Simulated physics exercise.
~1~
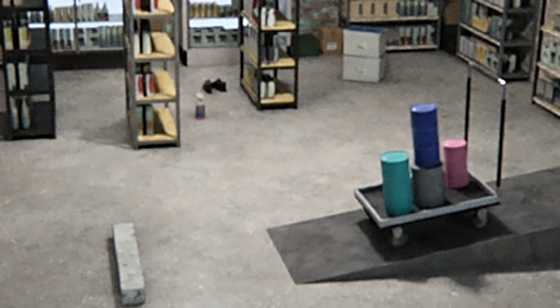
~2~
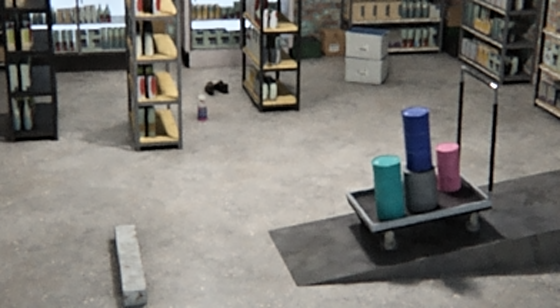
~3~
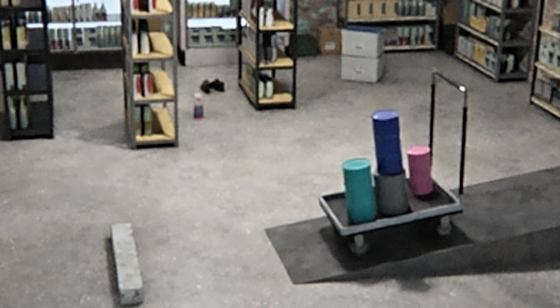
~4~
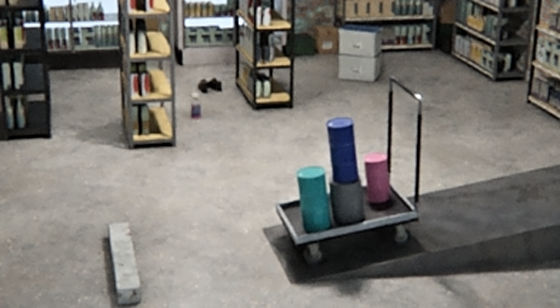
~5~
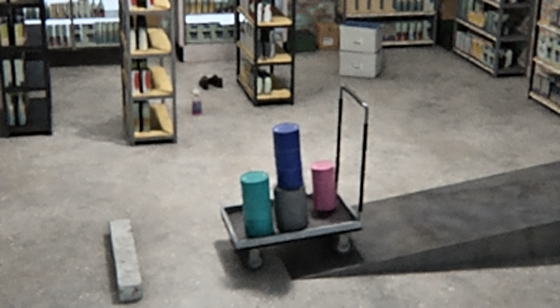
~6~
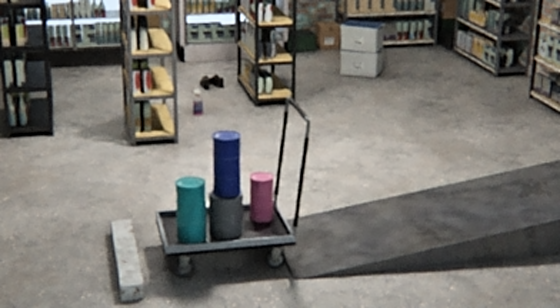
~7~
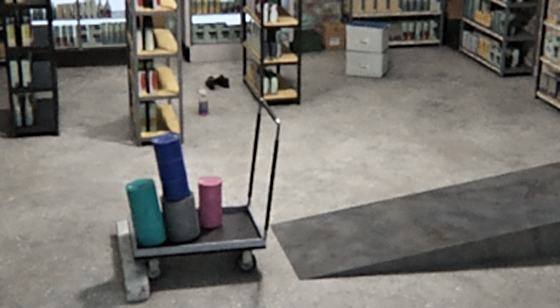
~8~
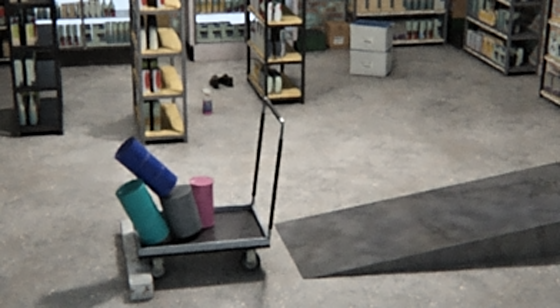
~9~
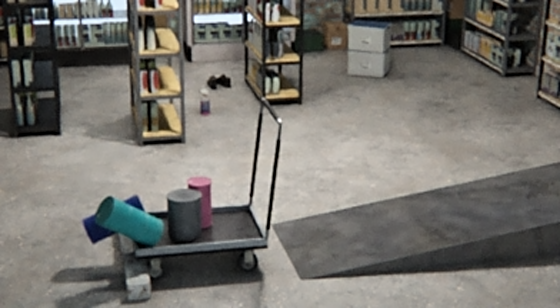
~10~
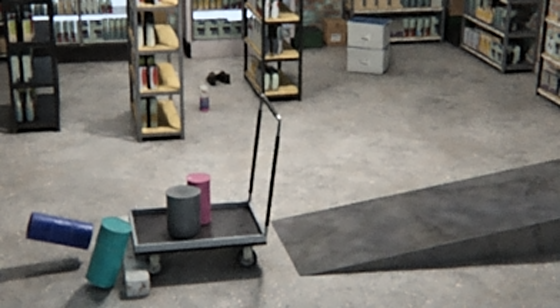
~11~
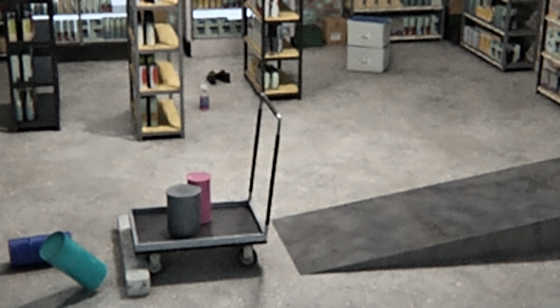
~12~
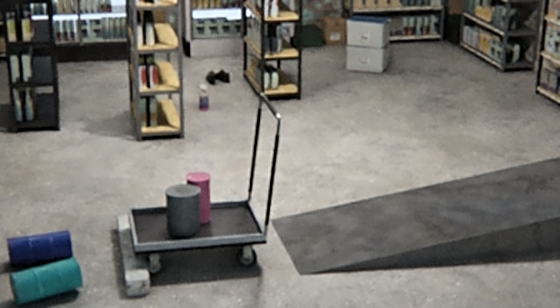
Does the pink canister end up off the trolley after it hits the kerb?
No, the pink canister stays on the trolley, standing upright beside the grey pail.
